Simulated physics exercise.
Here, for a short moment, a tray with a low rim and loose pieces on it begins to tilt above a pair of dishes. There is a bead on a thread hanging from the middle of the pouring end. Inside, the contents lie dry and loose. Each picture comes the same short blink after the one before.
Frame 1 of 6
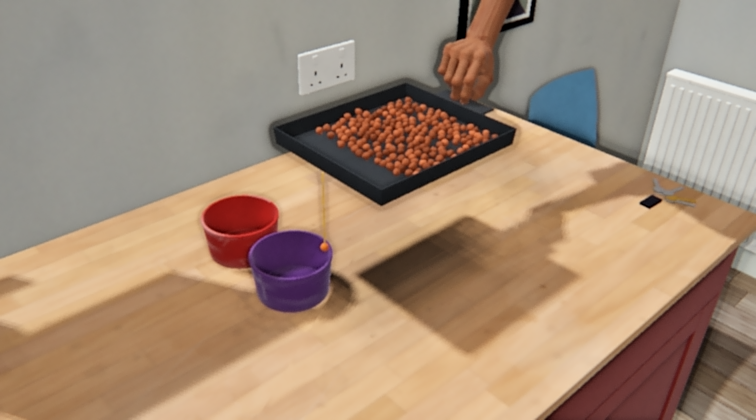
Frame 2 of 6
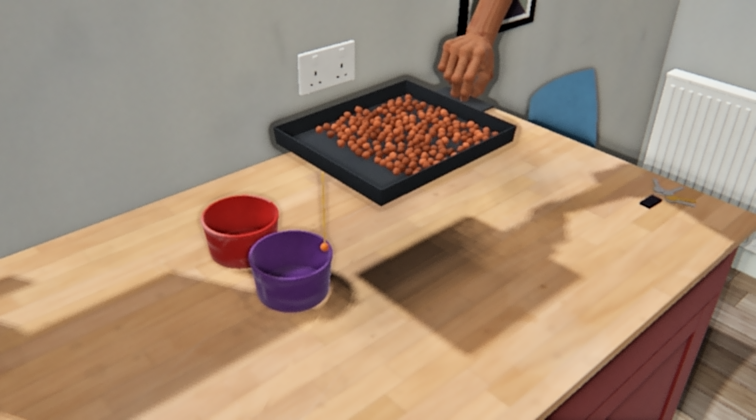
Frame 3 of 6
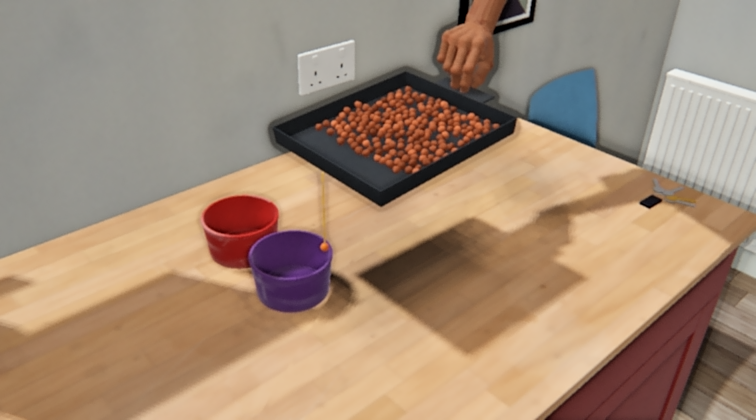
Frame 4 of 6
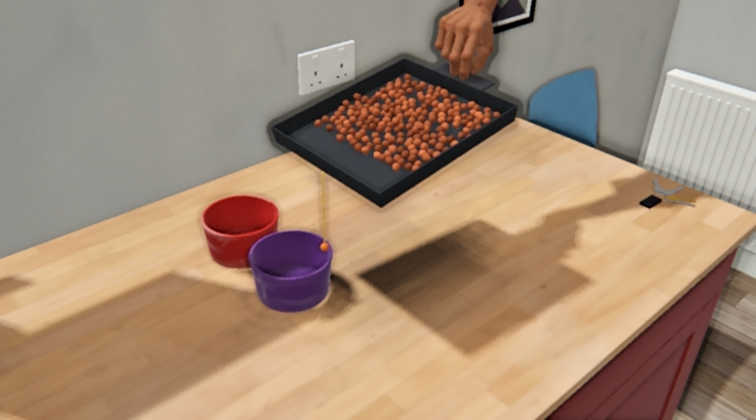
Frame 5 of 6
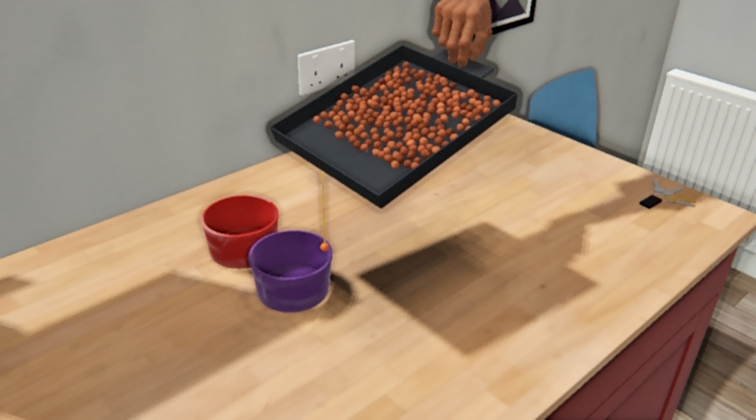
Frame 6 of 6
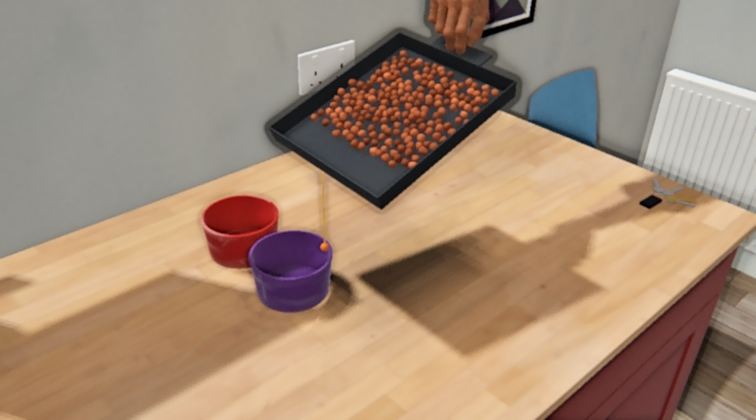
A black tray of loose orange-brown pellets, held by a hand at its far side, starts out nearly level above a wooden counter with a red dish and a purple dish. The hand gradually raises the far side, tilting the tray toward its near corner, while both dishes stay still.
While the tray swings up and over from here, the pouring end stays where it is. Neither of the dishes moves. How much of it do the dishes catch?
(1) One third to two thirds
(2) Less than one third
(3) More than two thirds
2.
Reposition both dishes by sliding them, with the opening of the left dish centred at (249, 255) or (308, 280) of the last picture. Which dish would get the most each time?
At the first place right, at the second the dish on the left.
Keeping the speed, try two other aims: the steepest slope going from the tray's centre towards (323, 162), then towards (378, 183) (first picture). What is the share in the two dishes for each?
I'd expect around 60 in a hundred first and around 0 in a hundred second.
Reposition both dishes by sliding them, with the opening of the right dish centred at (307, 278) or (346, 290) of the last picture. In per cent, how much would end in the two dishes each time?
50 % and 60 %.
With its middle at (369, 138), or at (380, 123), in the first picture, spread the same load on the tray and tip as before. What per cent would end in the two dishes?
Roughly 30 per cent, then 20 per cent.
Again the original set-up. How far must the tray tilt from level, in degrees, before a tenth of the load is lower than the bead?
80 degrees.
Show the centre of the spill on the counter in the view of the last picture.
It's centred close to pixel (298, 351).
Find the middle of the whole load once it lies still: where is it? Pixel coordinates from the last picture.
Resting centre, last picture - approx. (306, 329).
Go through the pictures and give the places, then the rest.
Corners of the pouring end near (276, 127) and (382, 188), level; middle of the load near (400, 136), clay pellets; left dish near (209, 243); right dish near (259, 284); bead on its thread near (325, 247), in the first frame.
Corners of the pouring end near (275, 127) and (381, 189), level; middle of the load near (400, 135), in the second frame.
Corners of the pouring end near (275, 127) and (381, 190), tipped barely, lowest at the right corner; middle of the load near (400, 130), in the third frame.
Corners of the pouring end near (273, 127) and (380, 192), tipped a little, lowest at the right corner; middle of the load near (400, 123), in the fourth frame.
Corners of the pouring end near (272, 127) and (379, 194), tipped a little, lowest at the right corner; middle of the load near (399, 116), in the fifth frame.
Corners of the pouring end near (271, 127) and (378, 196), tipped clearly, lowest at the right corner; middle of the load near (396, 110); left dish near (209, 243); right dish near (259, 284), in the sixth frame.
Shortly afterwards, tray tipped steeply; all but a few on the tray; only a few outside both; a little in the air.
Next, tray tipped past a quarter turn; the bulk on the tray; only a few in the right dish; a little outside both; only a few in the air.
Some moments later, tray tipped past a quarter turn; near a quarter in the right dish; the bulk outside both.
In the end, tray tipped past a quarter turn; near a quarter in the right dish; none at all in the left dish; the bulk outside both.
